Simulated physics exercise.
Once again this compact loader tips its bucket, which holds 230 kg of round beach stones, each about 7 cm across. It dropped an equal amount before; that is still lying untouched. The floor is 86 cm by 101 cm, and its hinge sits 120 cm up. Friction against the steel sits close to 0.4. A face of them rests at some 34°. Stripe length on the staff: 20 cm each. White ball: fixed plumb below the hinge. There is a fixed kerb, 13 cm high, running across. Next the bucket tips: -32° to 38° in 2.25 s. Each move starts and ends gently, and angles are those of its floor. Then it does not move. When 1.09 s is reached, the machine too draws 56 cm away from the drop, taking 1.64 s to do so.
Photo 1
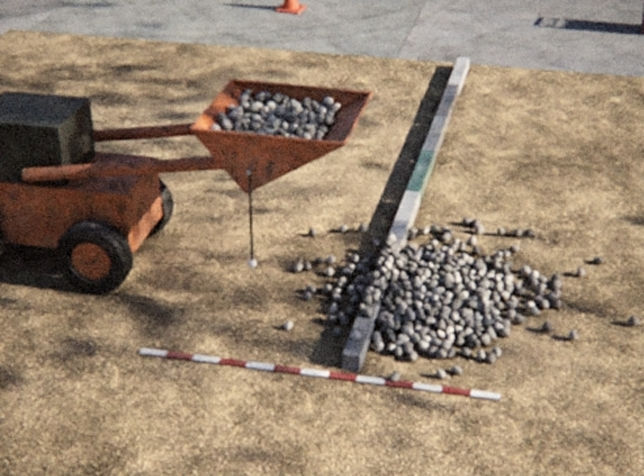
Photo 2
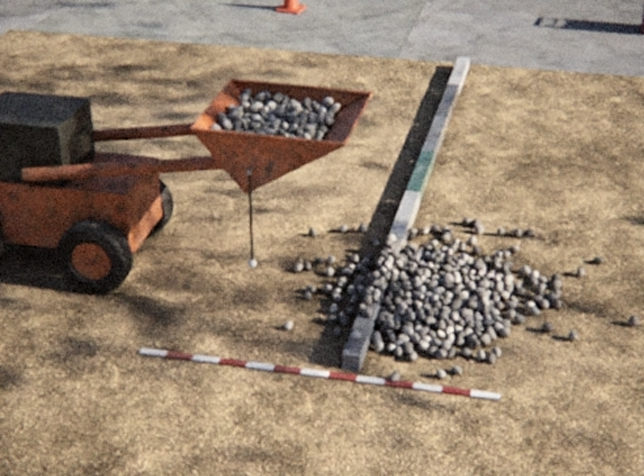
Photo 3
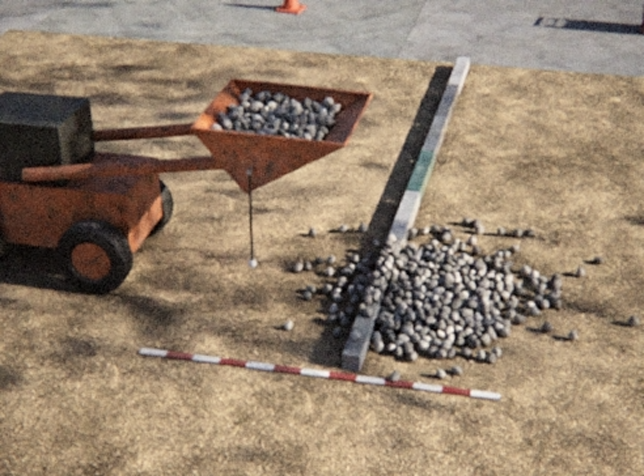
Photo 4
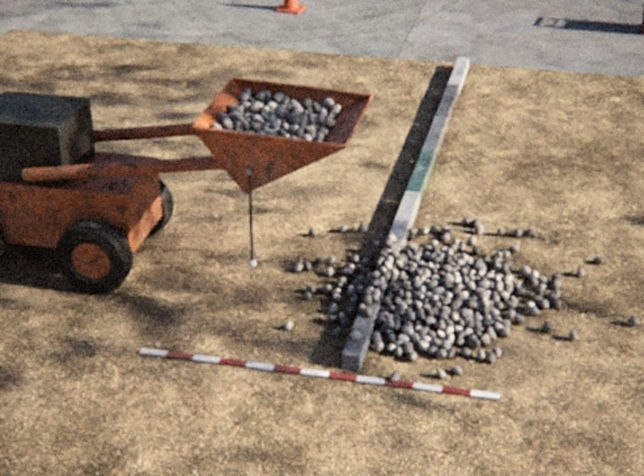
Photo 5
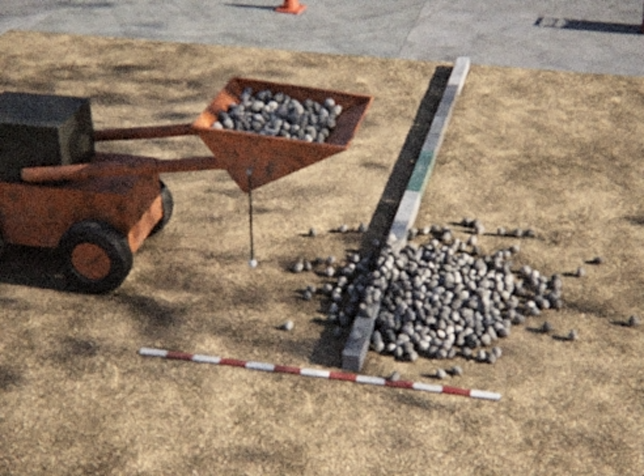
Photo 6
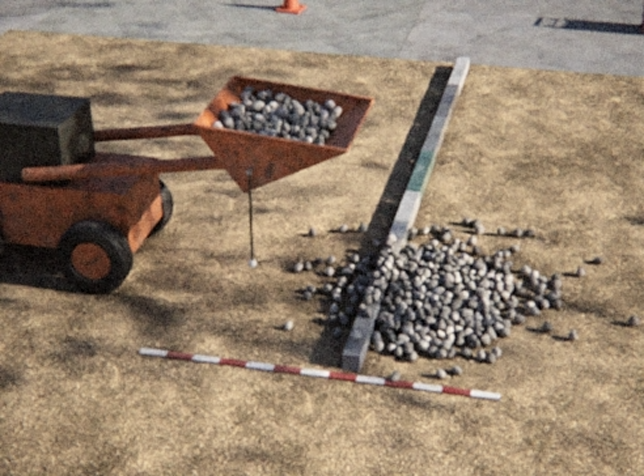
A patch of dry, sandy ground beside grey paving is seen from above at an angle, in a fixed view. At left, an orange loader with a dark box on top holds up a bucket of grey stones, a small pale ball hanging beneath it, while more stones lie heaped across a kerb at right, behind a red-and-white staff. The bucket tilts very slightly, and everything else stays still.
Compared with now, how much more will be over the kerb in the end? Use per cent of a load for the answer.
Close to 2 parts in a hundred.
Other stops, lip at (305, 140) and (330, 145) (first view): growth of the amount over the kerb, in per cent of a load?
Some 0 percent first and 0 percent second.
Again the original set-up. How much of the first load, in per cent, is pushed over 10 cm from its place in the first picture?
About 0 %.
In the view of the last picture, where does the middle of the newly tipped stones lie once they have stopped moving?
Around (331, 277) in the last picture.
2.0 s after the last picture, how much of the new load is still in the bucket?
5 %.
Then, 1.4 s after the last picture the floor is at 27°; in per cent of one load, 84 in the bucket, 30 on this side of the kerb, 86 over the kerb; the foremost stones are at (576, 293).
Then, 2.0 s after the last picture the floor is at 38°; in per cent of one load, 5 in the bucket, 108 on this side of the kerb, 88 over the kerb; the foremost stones are at (576, 293).
Then, 2.8 s after the last picture the floor is at 38°; in per cent of one load, 0 in the bucket, 112 on this side of the kerb, 88 over the kerb; the foremost stones are at (576, 293).
Then, 5.3 s after the last picture the floor is at 38°; in per cent of one load, 0 in the bucket, 112 on this side of the kerb, 88 over the kerb; the foremost stones are at (576, 293). Net gain over the kerb, 2.
